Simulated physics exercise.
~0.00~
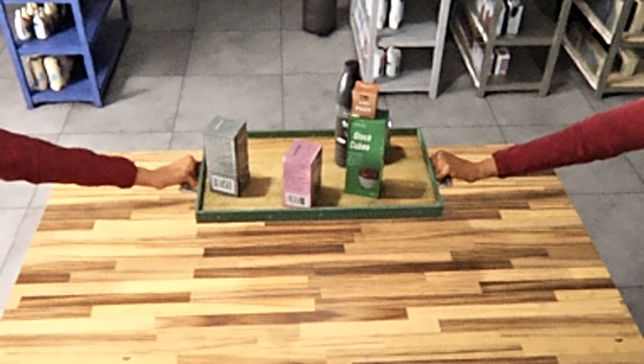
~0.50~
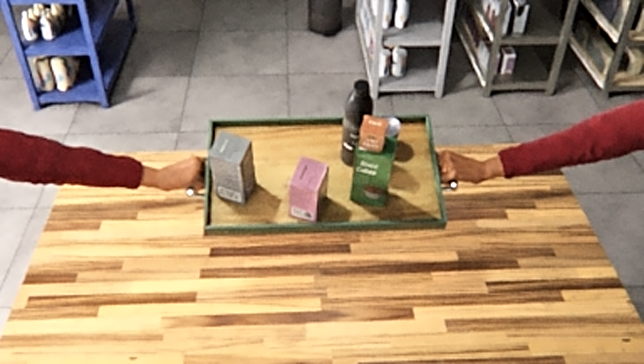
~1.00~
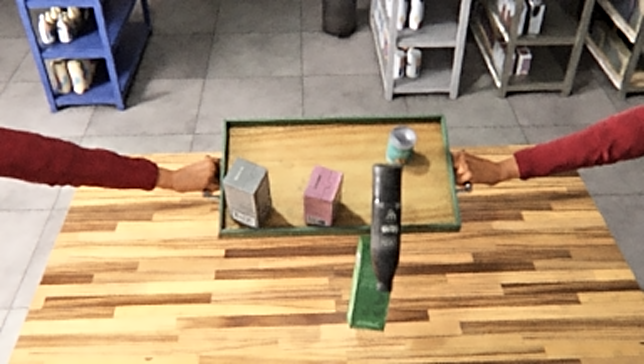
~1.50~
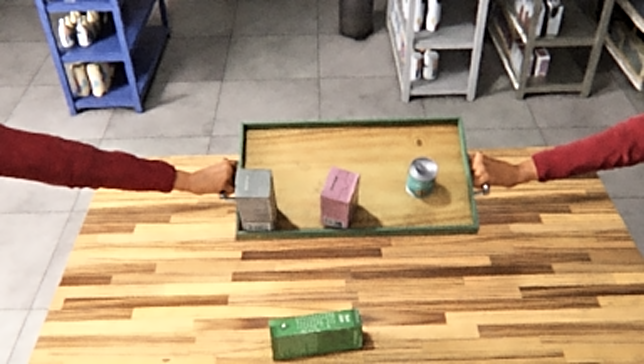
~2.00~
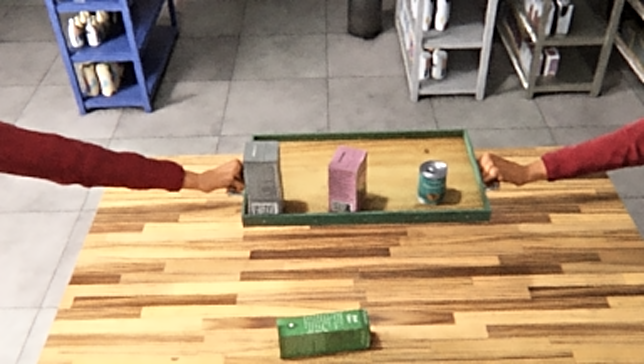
At first, two hands hold a green-rimmed tray above a wooden table, carrying a grey carton, a pink carton, a green carton, an orange carton, a black bottle and a turquoise tin. The hands tip the near edge down, and the items begin to lean. As the tilt steepens, the green carton and black bottle tumble over the near rim, and the orange carton leaves the tray too. The grey carton and the tin slide toward the near side. Finally the tray levels with the grey carton, pink carton and tin upright on it, while the green carton lies on the table.
